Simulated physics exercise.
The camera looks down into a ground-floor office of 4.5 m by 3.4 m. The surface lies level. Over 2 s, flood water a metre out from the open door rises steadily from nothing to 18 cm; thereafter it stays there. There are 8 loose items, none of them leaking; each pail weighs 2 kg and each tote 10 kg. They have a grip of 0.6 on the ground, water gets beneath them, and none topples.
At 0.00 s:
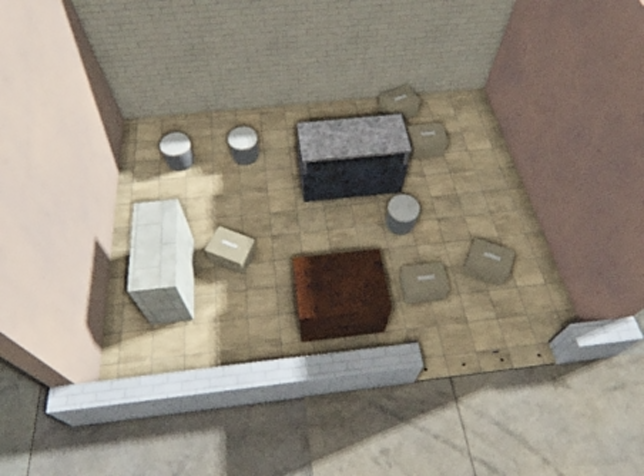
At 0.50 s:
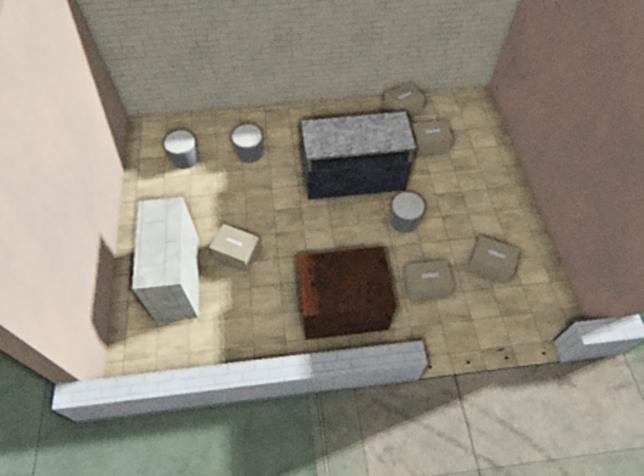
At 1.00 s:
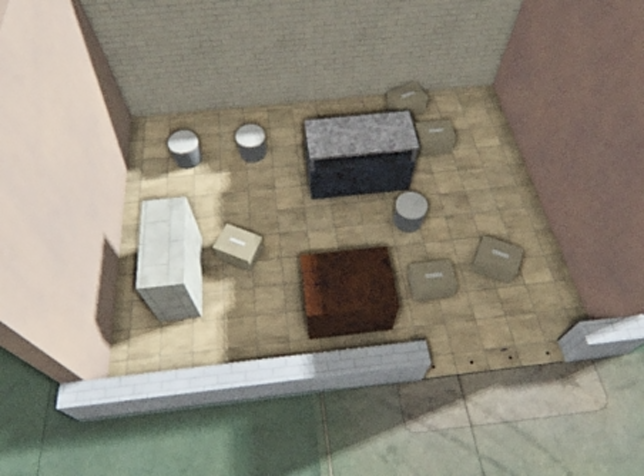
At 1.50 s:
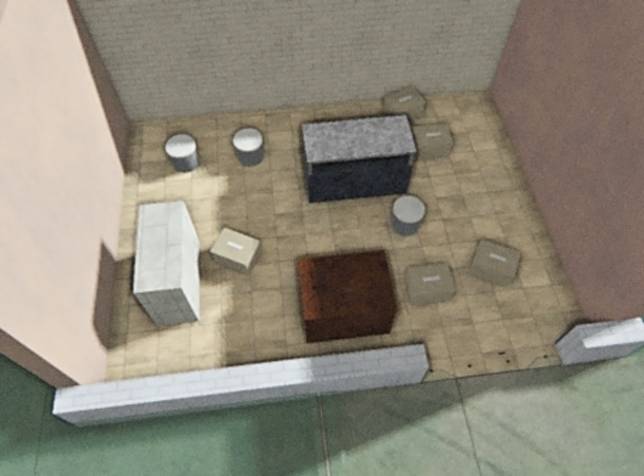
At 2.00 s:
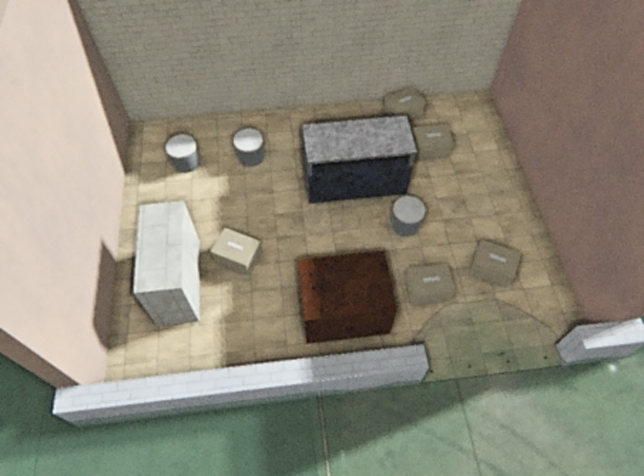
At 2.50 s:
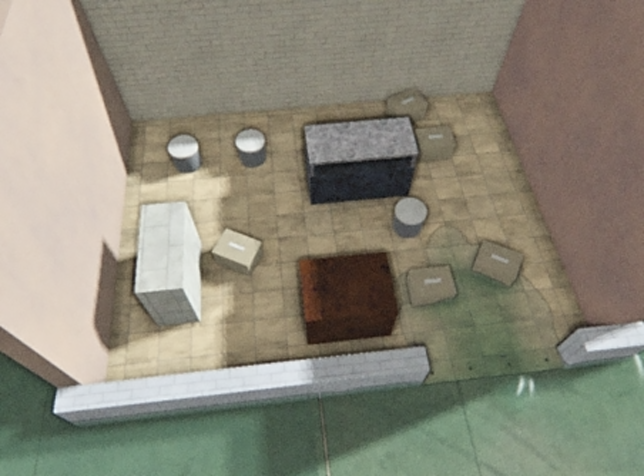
At the start, a high view shows a dry tiled room holding blocky furniture, boxes and round stools, with pale paving outside its low front wall. Greenish water spreads across the paving from the left, then passes through the gap at right onto the tiles, while the objects stay in place.
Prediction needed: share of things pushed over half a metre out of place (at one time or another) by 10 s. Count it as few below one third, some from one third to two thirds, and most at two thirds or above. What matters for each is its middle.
Most.
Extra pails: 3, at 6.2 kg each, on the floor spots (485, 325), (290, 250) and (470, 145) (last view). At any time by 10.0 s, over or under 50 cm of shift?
One: Beyond it. Two: Within it. Three: Beyond it.
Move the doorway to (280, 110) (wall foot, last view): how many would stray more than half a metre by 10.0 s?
Then 4 of them would.
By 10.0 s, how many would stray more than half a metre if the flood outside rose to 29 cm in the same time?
Result: 8.
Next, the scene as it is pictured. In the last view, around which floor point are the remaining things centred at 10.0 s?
Roughly at (234, 199).
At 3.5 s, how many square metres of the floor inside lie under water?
Close to 4.5 m2, I'd say.
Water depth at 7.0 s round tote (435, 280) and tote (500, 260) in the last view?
Close to 5 and 14 centimetres.
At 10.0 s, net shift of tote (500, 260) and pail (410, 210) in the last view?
In turn: 250 cm, 250 cm.
After 3.5 s 2 of 8 are over 50 cm from their spots; 1 afloat.
After 4.5 s 3 of 8 are over 50 cm from their spots; 1 afloat.
After 7.0 s 5 of 8 are over 50 cm from their spots; 3 afloat.
After 10.0 s 7 of 8 are over 50 cm from their spots, and 7 have been at some point; 6 afloat.
